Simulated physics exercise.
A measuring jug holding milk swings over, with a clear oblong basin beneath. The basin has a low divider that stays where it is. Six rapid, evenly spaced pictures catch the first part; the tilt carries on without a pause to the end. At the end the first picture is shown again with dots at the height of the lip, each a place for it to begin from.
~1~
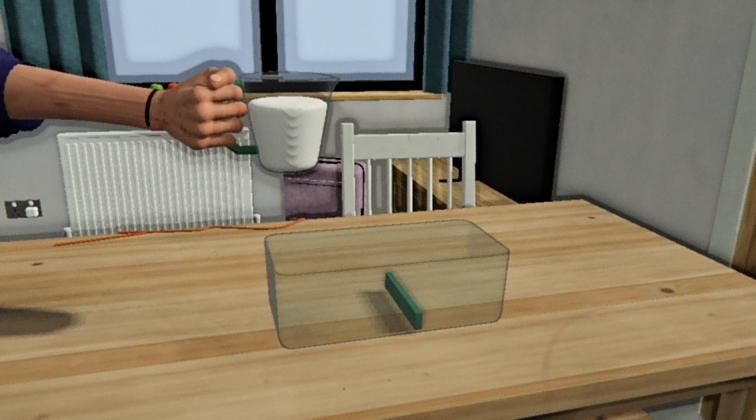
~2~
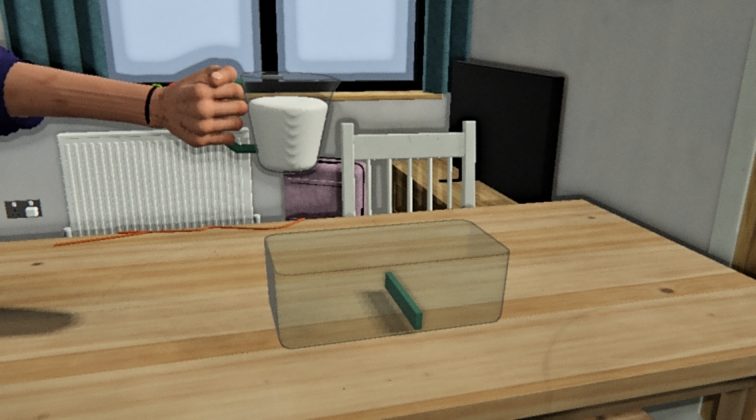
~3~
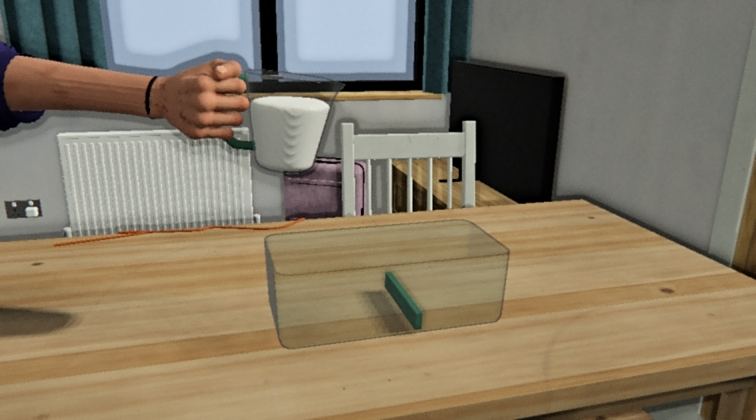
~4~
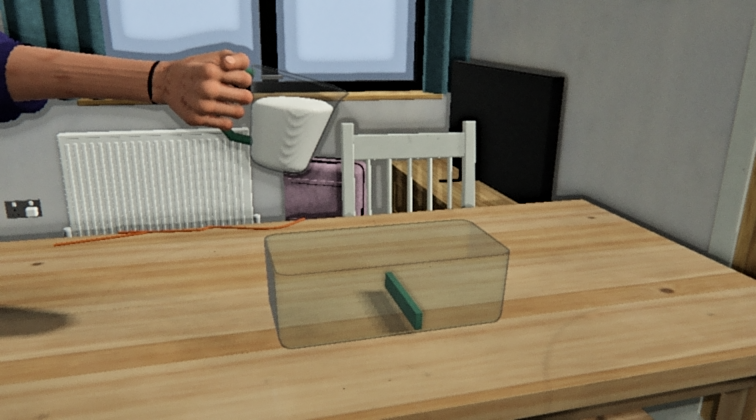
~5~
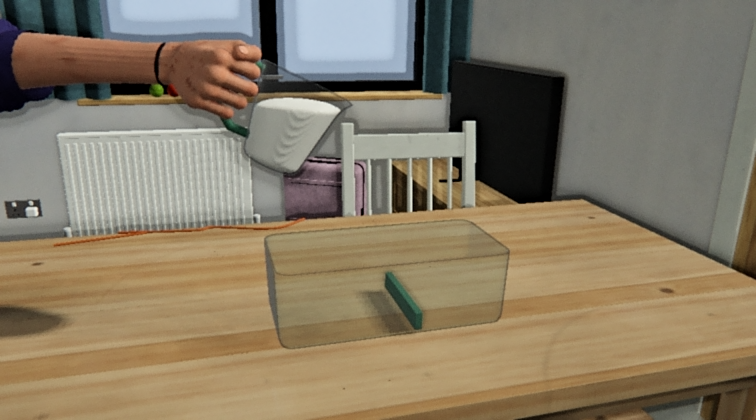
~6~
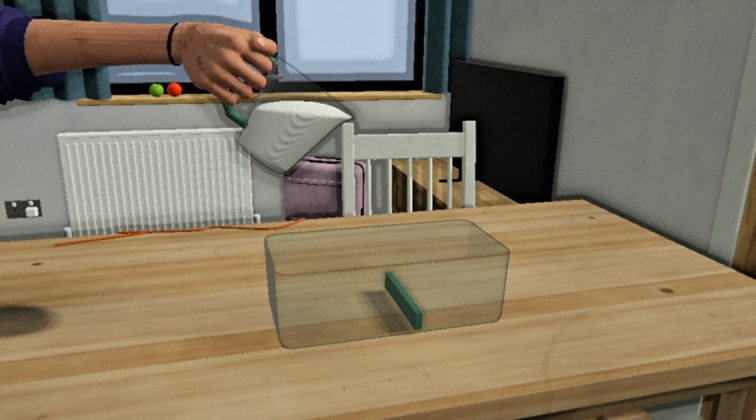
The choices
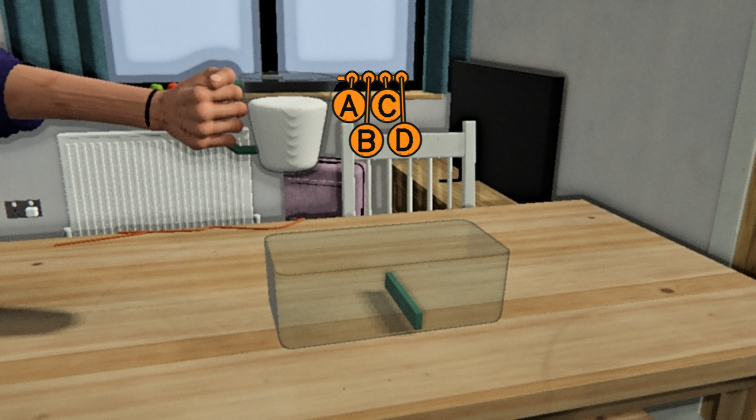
A clear jug of milk, held by a hand from the left above a see-through oblong basin on a wooden table, stayed upright briefly, then tilted steadily to the right, the milk shifting toward its lip.
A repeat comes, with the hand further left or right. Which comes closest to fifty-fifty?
Place B.
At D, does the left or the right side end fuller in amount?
More ends on the right.
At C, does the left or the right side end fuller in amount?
The right one.
In orange, A at (351, 78); B at (368, 77); C at (385, 77); D at (401, 77).
Choosing A, about 65 % ends left of the wall and 28 % right of it; 7 % is lost outside.
Choosing B, about 48 % ends left of the wall and 48 % right of it; 4 % is lost outside.
Choosing C, about 26 % ends left of the wall and 69 % right of it; 5 % is lost outside.
Choosing D, about 18 % ends left of the wall and 76 % right of it; 7 % is lost outside.
